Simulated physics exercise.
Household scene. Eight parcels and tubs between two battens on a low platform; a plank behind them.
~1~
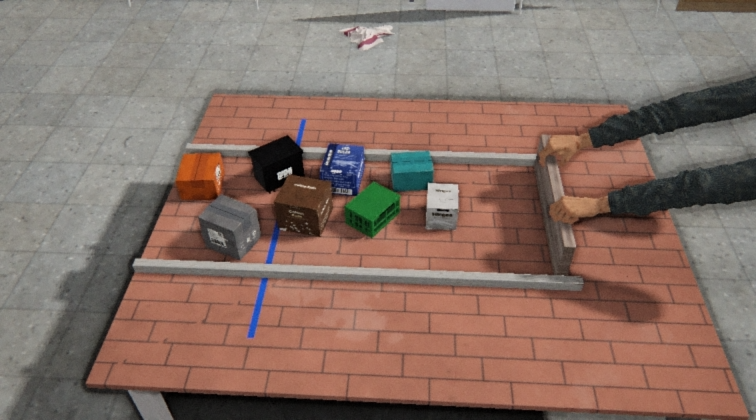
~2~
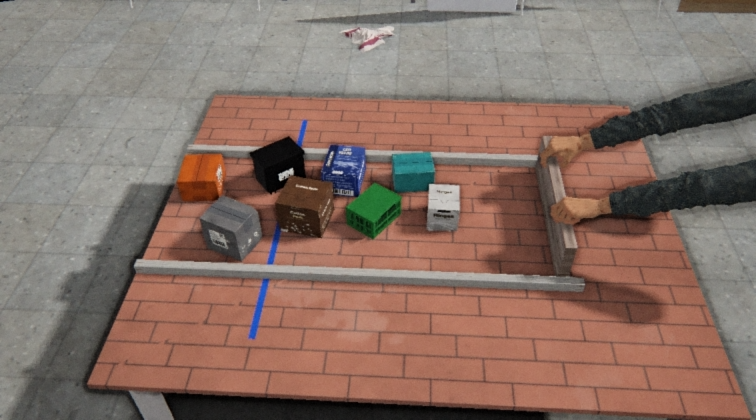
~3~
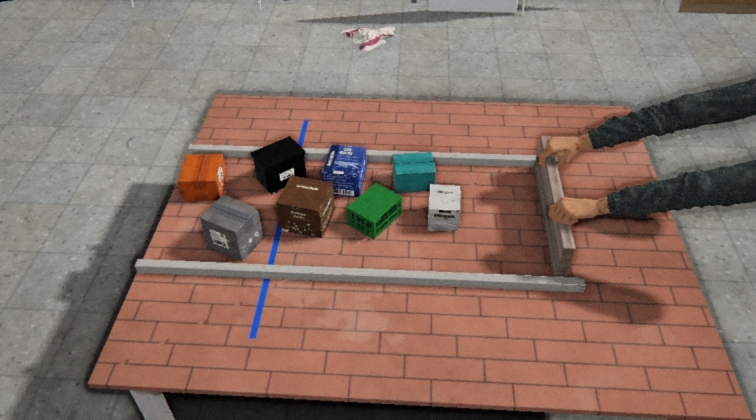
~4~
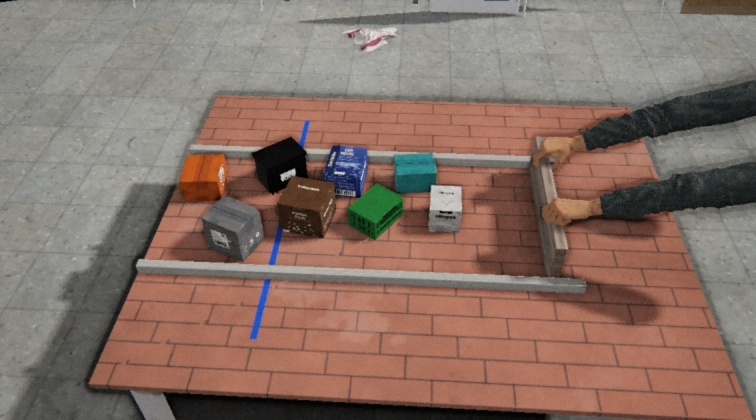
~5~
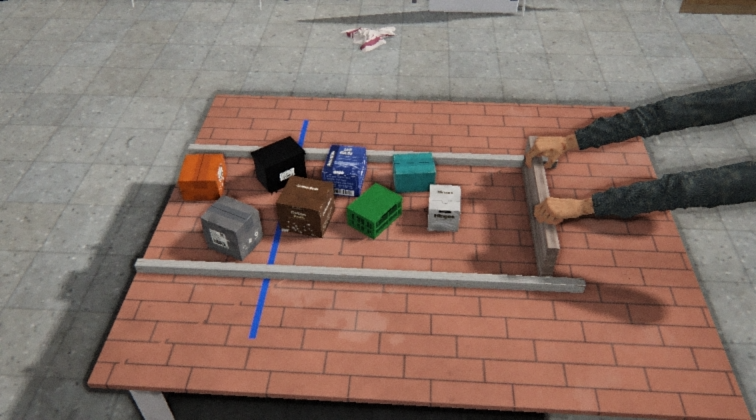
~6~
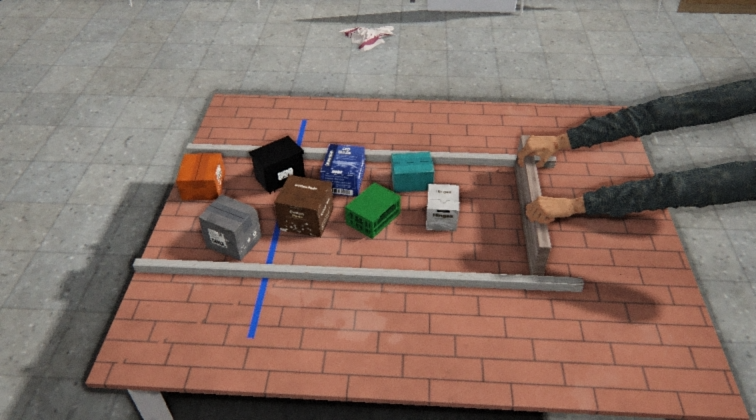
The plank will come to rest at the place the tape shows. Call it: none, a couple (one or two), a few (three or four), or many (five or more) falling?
Call: A couple.
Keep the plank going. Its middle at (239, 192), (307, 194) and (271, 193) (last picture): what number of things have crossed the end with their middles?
Past-the-end tally - position 1: 3, position 2: 0, position 3: 1.
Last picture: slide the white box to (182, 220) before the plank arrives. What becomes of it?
Result: The white box keeps its place.
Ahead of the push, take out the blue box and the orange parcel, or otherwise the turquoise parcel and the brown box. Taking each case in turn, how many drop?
Count: 0 (first case); 0 (second).
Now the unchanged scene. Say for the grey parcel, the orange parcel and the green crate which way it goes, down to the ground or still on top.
Going one by one: The grey parcel stays aboard, the orange parcel ends up off, and the green crate stays aboard.
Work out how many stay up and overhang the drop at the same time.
The overhang total is 0.
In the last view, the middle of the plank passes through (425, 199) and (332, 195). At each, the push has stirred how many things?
That makes 3 at the first spot and 8 at the second.
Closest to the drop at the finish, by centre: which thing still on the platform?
The black tote ends nearest.
A little later, none off yet; orange parcel at rest near (202, 177); grey parcel at rest near (231, 228); black tote at rest near (278, 165).
Next, none off yet; orange parcel shifted a little near (191, 178); grey parcel shifted a little near (221, 234); black tote shifted about its own width near (235, 161).
When it is over, the number that fall off is one or two; down, orange parcel.
